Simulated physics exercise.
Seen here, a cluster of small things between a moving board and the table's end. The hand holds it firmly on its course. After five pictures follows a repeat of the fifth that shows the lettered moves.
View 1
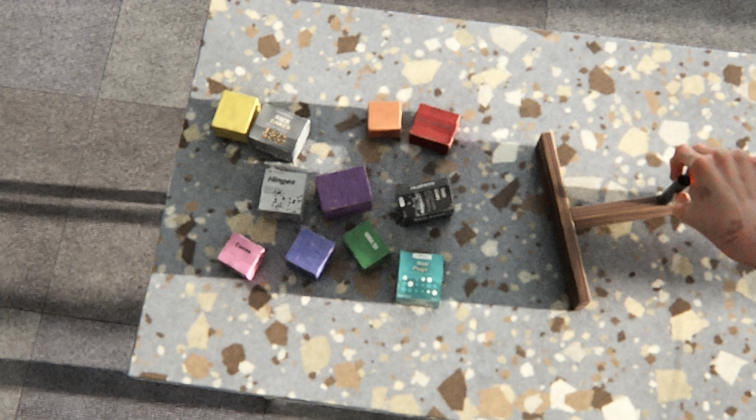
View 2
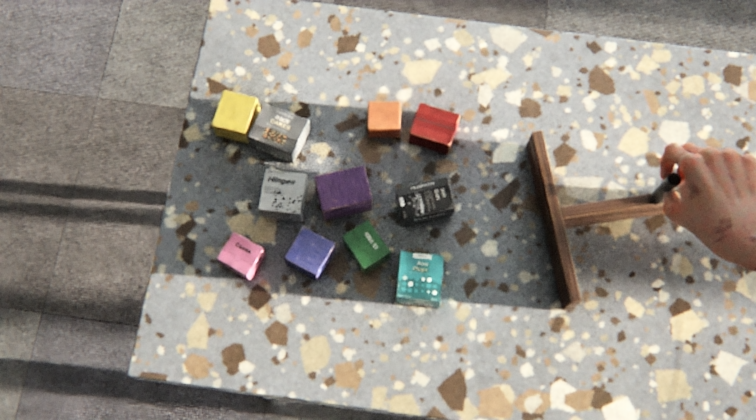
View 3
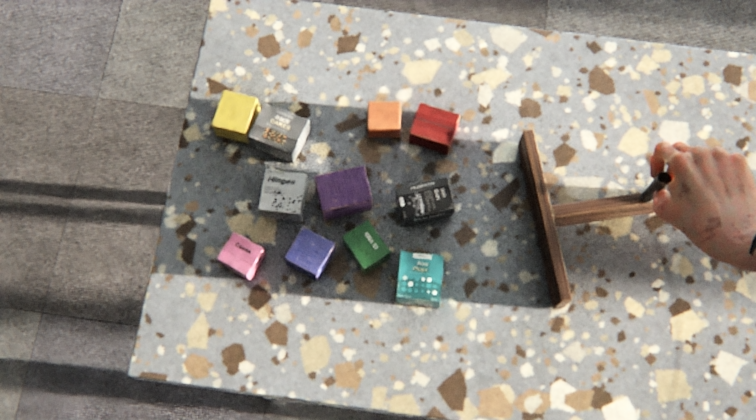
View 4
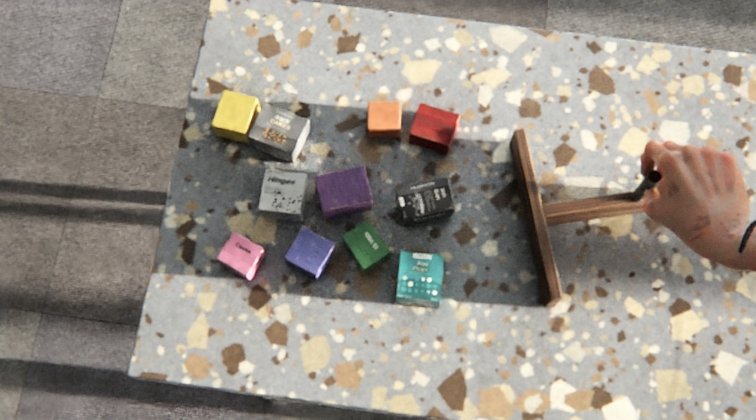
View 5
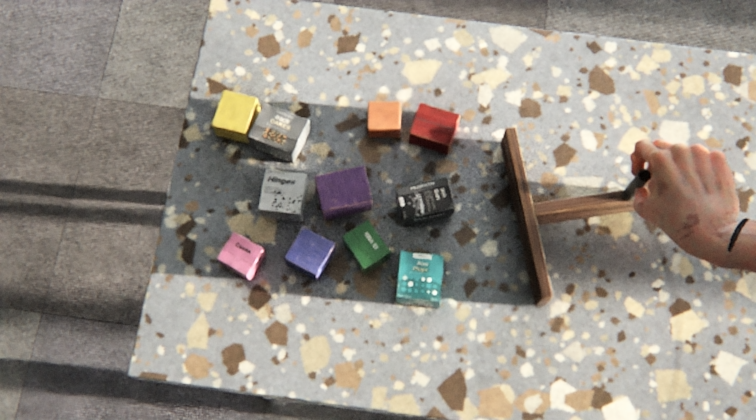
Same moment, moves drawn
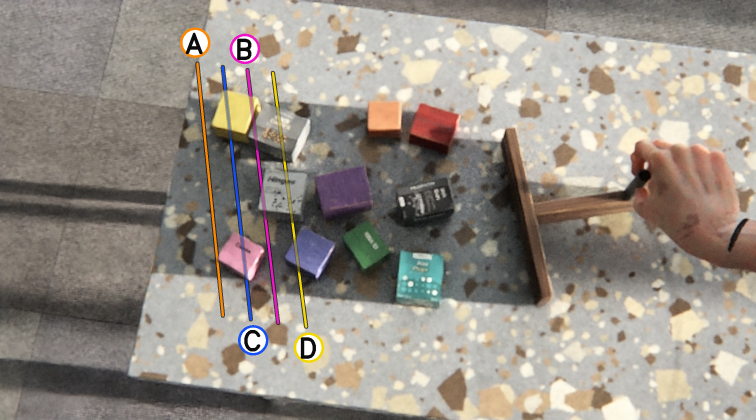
We see small coloured boxes and packets scattered across a dark strip on a speckled table. From the right, a hand grips a wooden board by its handle and slides it slowly left towards them, leaving the items unmoved.
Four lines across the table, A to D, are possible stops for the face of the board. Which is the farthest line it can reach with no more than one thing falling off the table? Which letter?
Up to line B.
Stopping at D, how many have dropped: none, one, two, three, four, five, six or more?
One.
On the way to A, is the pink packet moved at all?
Yes.
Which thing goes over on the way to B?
The white box.
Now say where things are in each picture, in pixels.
Grey packet (280, 133); black box (425, 203); orange block (385, 120), in the first picture.
Board (557, 213); pink packet (242, 257), in the second picture.
Board (547, 212); red box (434, 129), in the third picture.
Board (538, 211); yellow block (236, 117), in the fourth picture.
Board (529, 210); turquoise box (420, 279); green packet (366, 248); grey packet (280, 133), in the fifth picture.
On the marked copy, A at (209, 184); B at (262, 190); C at (236, 187); D at (289, 194).
With B. Early on, board (431, 197); turquoise box (414, 282); orange block (352, 115).
Further on, board (335, 185); white box (204, 193); purple block (250, 187).
At the end, board (262, 176); white box over the edge; yellow block (194, 112); one fallen.
As for the rest, A drops four; C drops three; D is within the limit but short.
